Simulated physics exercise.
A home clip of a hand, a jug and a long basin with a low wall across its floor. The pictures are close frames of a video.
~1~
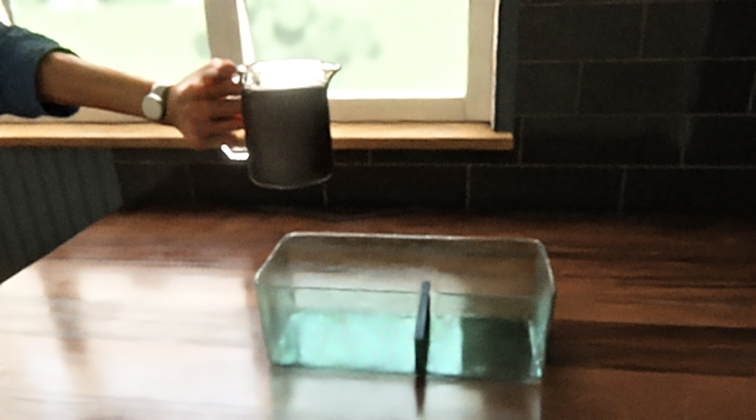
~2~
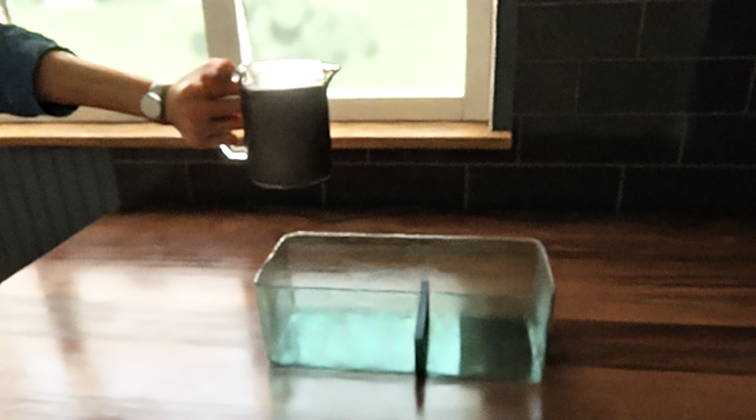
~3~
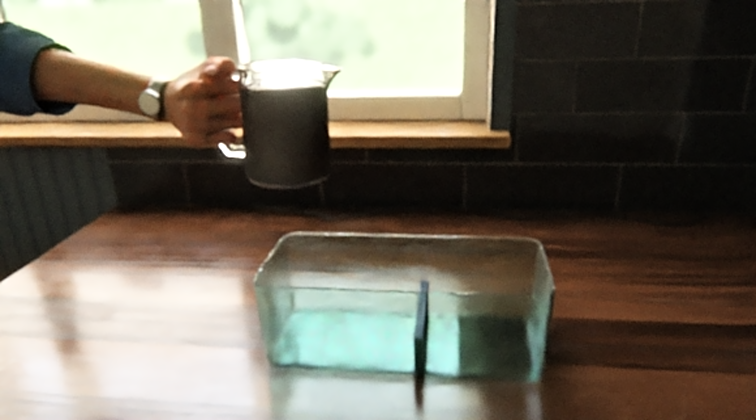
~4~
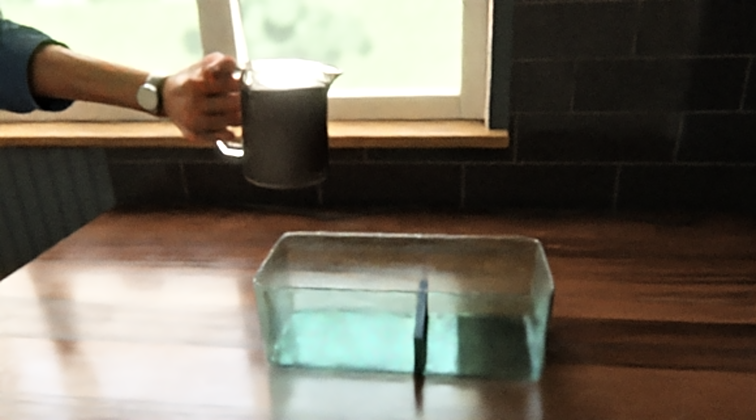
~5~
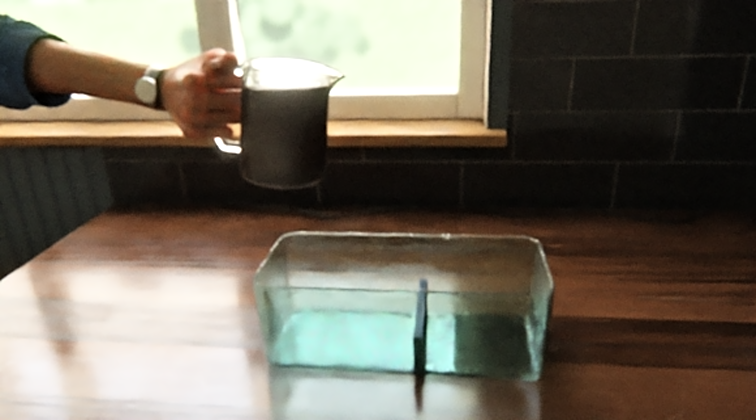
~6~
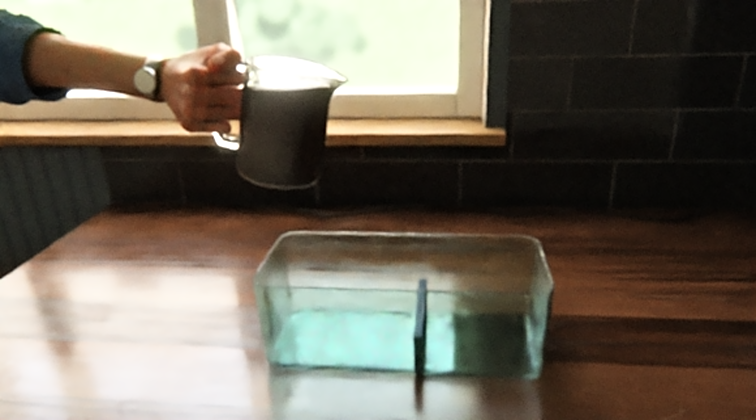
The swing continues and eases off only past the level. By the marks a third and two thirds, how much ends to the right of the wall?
The share right of the wall is from a third to two thirds.
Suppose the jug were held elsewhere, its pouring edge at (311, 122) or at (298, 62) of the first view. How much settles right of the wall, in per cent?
Roughly 5 per cent, and 5 per cent.
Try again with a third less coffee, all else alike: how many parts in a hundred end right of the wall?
About 25 per cent.
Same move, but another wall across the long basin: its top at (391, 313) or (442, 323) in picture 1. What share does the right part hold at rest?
Roughly 90 per cent, and 25 per cent.
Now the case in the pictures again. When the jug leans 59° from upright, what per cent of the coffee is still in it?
About 90 per cent.
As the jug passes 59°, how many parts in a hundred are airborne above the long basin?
Near 10 %.
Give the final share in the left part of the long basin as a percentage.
About 40 per cent.
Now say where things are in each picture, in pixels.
In the first picture, it leans 0°; its right rim is at (341, 67); the coffee meets the walls at (247, 83) and (327, 82); the long basin's rim runs from (271, 258) to (549, 268); the wall's top is at (423, 308).
In the second picture, it leans 0°; its right rim is at (341, 67); the coffee meets the walls at (247, 83) and (326, 83).
In the third picture, it leans 2°; its right rim is at (342, 68); the coffee meets the walls at (246, 83) and (326, 83).
In the fourth picture, it leans 4°; its right rim is at (344, 71); the coffee meets the walls at (247, 83) and (328, 83).
In the fifth picture, it leans 8°; its right rim is at (346, 74); the coffee meets the walls at (248, 84) and (331, 84).
In the sixth picture, it leans 12°; its right rim is at (349, 79); the coffee meets the walls at (249, 85) and (335, 83).
A moment on, the jug is tipped part way and 88 per cent is still to pour, 1 is left of the wall and 1 right of it.
Next, the jug is tipped on its side and 49 per cent is still to pour, 4 is left of the wall and 27 right of it.
Then the jug is tipped on its side and 15 per cent is still to pour, 19 is left of the wall and 57 right of it.
Later the jug is tipped on its side and 5 per cent is still to pour, 34 is left of the wall and 58 right of it.
In the end 38 per cent lies left of the wall, 59 right of it and 1 outside.
